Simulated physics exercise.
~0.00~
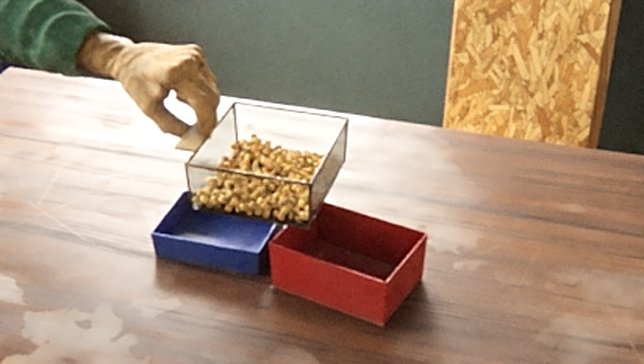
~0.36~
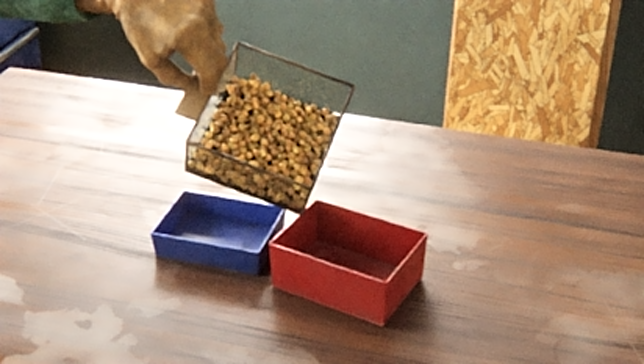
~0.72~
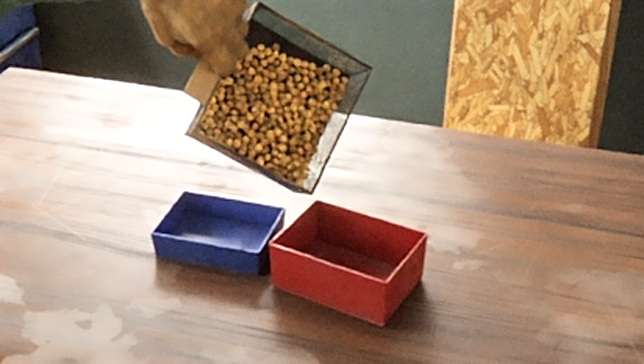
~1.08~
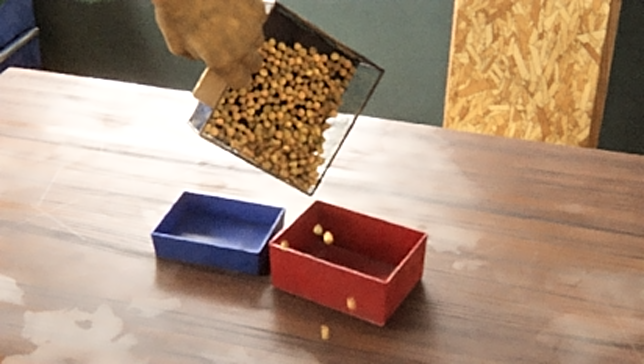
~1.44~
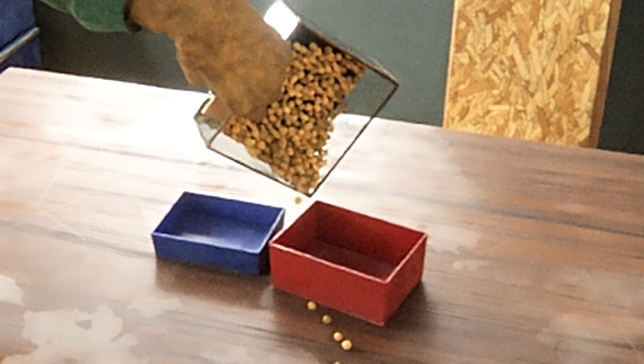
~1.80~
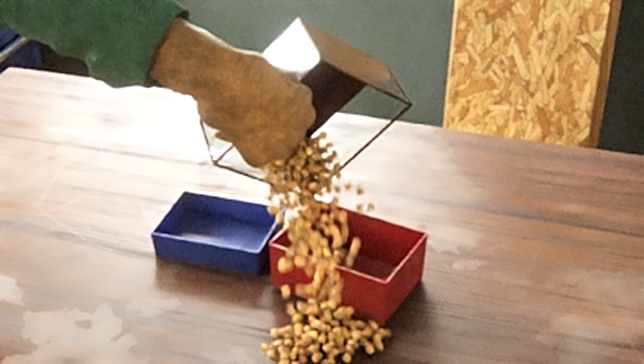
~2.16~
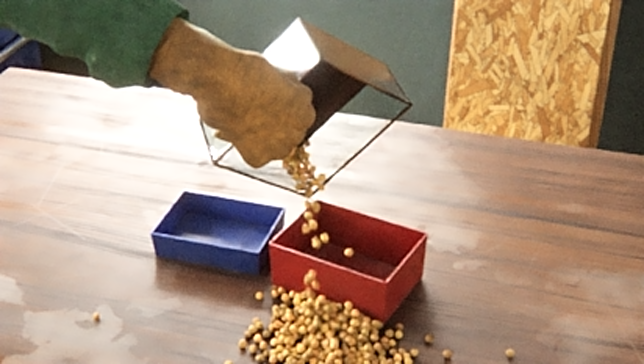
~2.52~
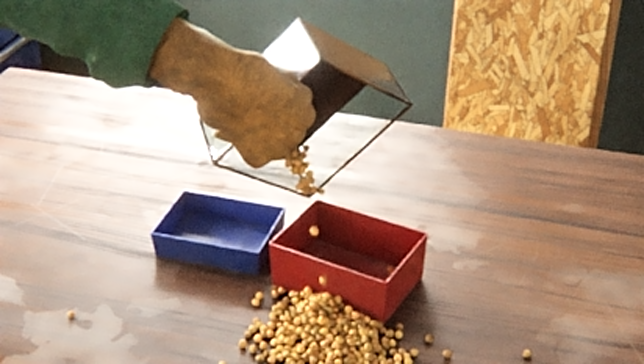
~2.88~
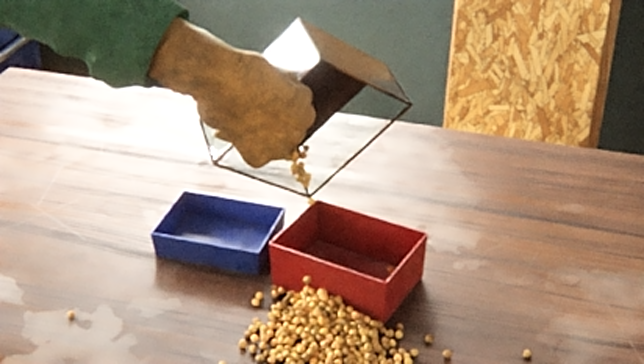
A hand tips a clear box of chickpeas, spilling most onto the table before the red tin.
